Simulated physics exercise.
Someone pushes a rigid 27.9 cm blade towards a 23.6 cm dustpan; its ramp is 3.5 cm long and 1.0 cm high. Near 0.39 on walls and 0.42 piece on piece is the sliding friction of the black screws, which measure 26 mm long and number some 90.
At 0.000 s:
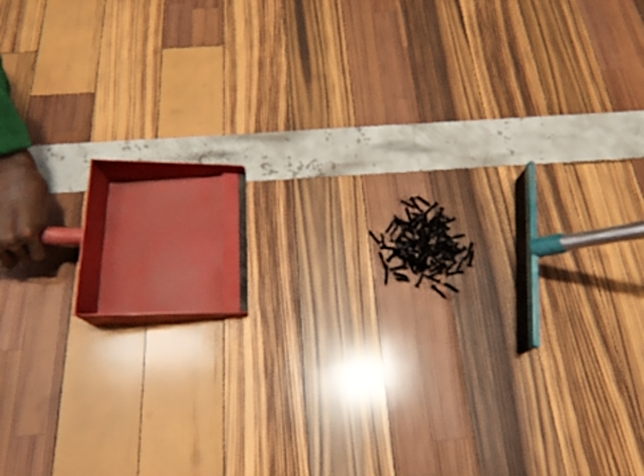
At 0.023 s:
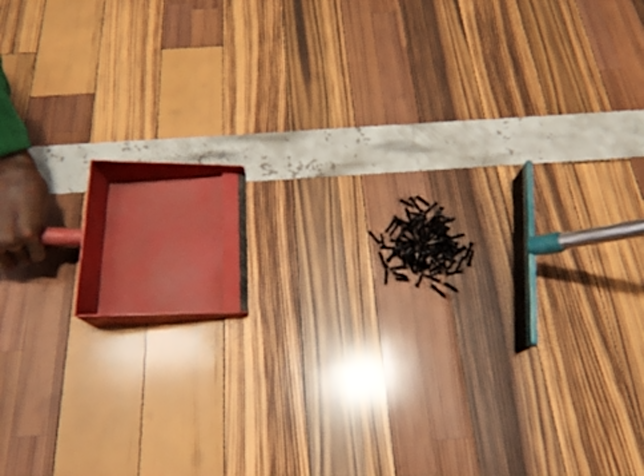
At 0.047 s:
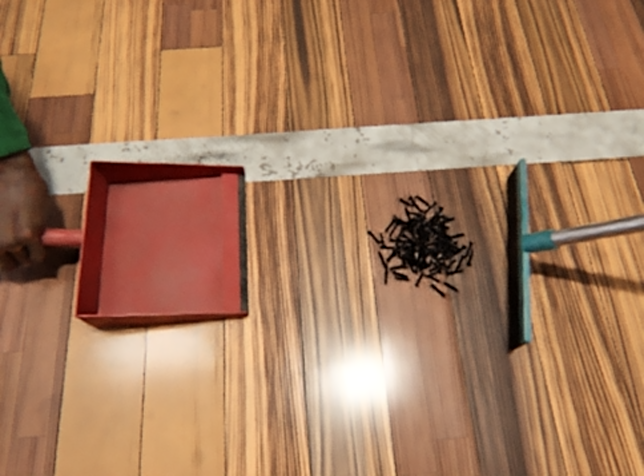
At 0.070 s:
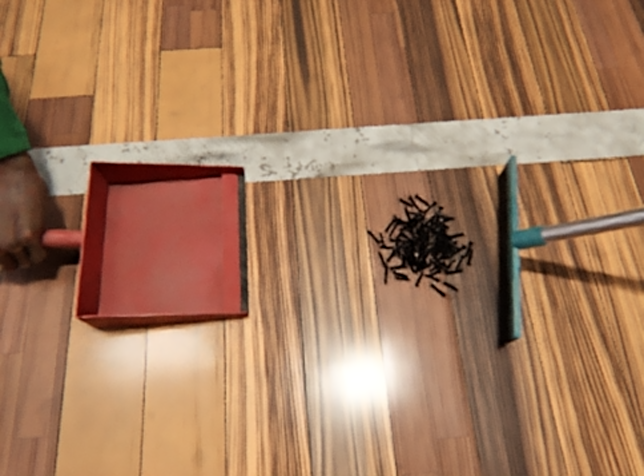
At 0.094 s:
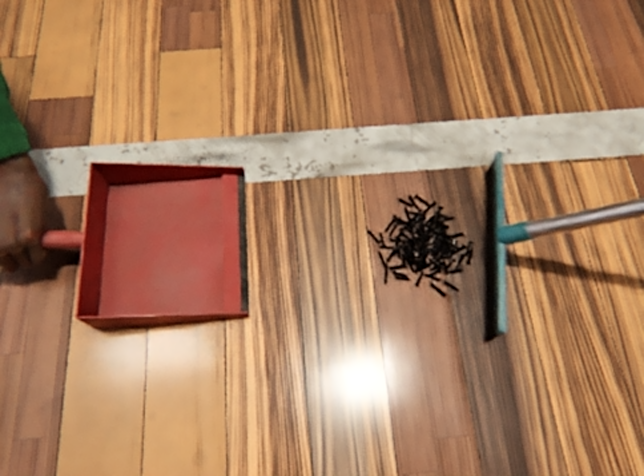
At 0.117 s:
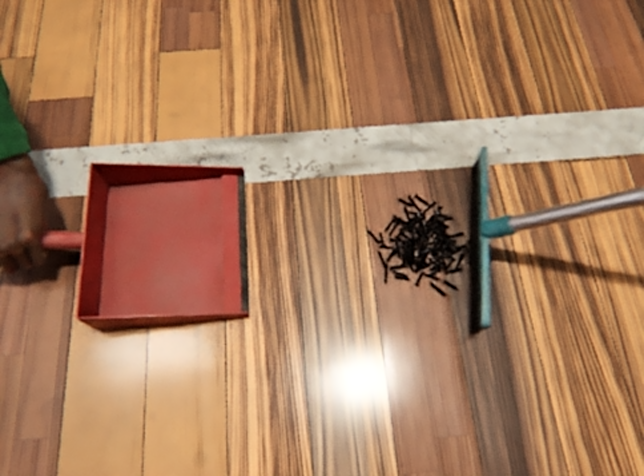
A teal blade on a metal handle slides left across a striped wooden floor until it reaches the edge of a pile of small dark pieces, while a hand in a green sleeve holds a red dustpan still at left.
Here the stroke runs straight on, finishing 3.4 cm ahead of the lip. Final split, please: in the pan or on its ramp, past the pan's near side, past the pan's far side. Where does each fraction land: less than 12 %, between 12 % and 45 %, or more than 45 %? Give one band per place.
In the end pan: A moderate quantity. Near side: Not much. Far side: A moderate quantity.
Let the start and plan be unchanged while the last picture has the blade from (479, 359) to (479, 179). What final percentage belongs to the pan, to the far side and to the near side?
You'd see pan at 30, far at 0 and near at 15.
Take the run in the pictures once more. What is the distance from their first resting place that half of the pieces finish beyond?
I'd say close to 30 cm.
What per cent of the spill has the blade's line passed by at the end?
About 0 percent.
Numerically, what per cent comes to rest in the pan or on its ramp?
I reckon around 30 in a hundred.
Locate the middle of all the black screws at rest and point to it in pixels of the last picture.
Estimated resting centre: Around (247, 194).
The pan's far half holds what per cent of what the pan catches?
Estimate: Close to 80 %.
After 0.28 s, middle of the blade 20 cm from the lip; 0 % over the lip, far side 0 %, near side 0 %.
Then, at 0.39 s, middle of the blade 10 cm from the lip; 0 % over the lip, far side 10 %, near side 0 %.
After 0.63 s, middle of the blade 6 cm from the lip; 30 % over the lip, far side 25 %, near side 0 %.
By 1.8 s all is still; pan 30 %, near side 0 %, far side 25 %, in front of the lip or behind the blade 50 %.
